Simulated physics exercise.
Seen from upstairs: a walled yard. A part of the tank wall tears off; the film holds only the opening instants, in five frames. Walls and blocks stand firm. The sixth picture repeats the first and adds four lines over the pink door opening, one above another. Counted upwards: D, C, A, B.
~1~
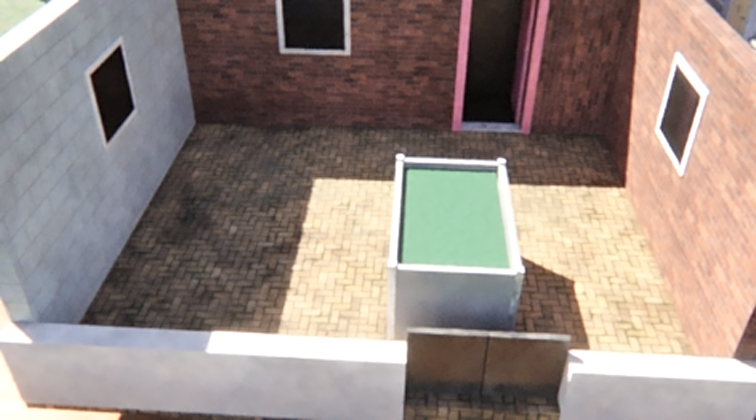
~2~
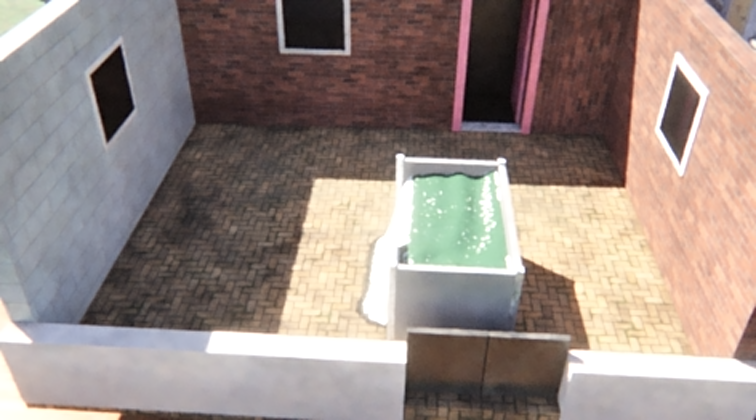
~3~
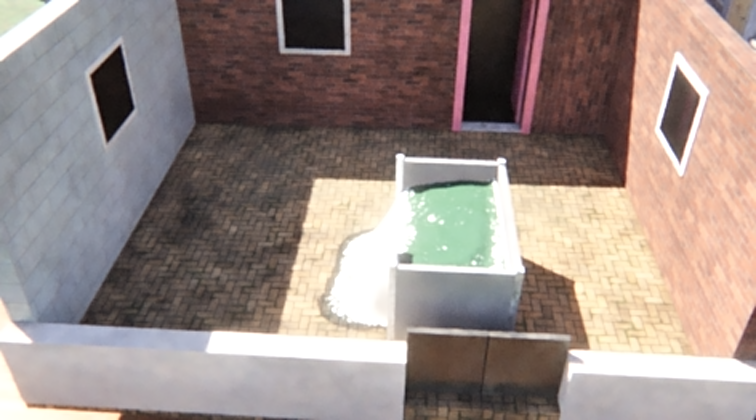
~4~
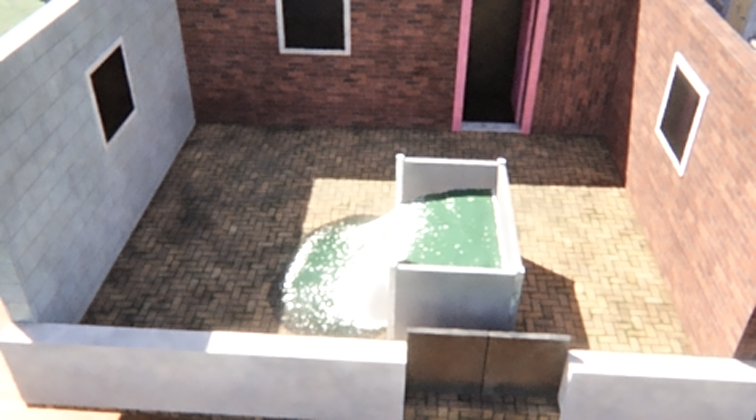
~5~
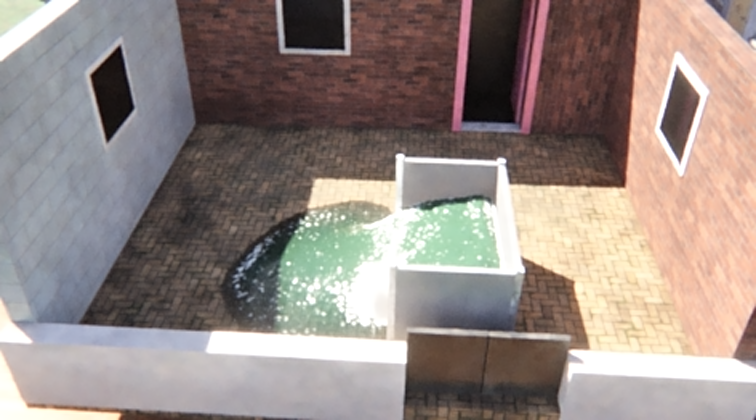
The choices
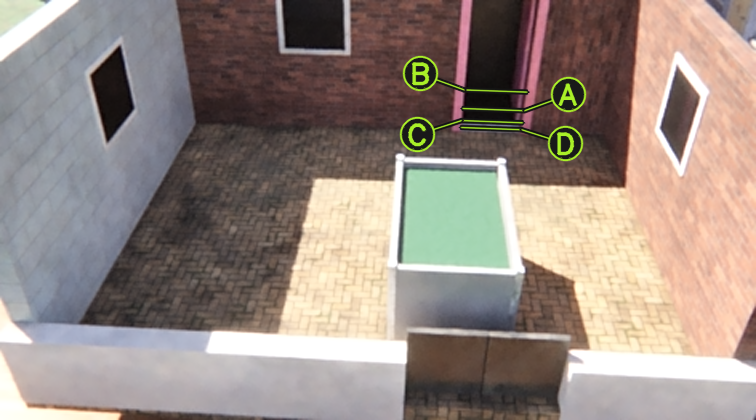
Green water pours out the left side of a tank and spreads across the brick yard.
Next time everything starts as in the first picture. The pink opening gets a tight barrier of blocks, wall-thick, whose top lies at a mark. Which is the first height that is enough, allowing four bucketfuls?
Go for D.
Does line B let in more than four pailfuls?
No, not at all.
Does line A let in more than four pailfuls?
No, that is safe.
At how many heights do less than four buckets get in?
All of them.
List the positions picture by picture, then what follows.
Water in the tank at rest, its middle at (452, 216); foot of the pink doorway at (490, 132); shut gate at (487, 342).
Water covers 1 % of the ground and shows as far out as (370, 302).
Water covers 4 % of the ground and shows as far out as (361, 238).
Water covers 8 % of the ground and shows as far out as (286, 275).
Water covers 14 % of the ground and shows as far out as (230, 281).
On the marked copy, A at (493, 109); B at (495, 91); C at (492, 121); D at (491, 128); from the bottom up D, C, A, B.
For line A, nothing gets over.
For line B, nothing gets over.
For line C, nothing gets over.
For line D, nothing gets over.
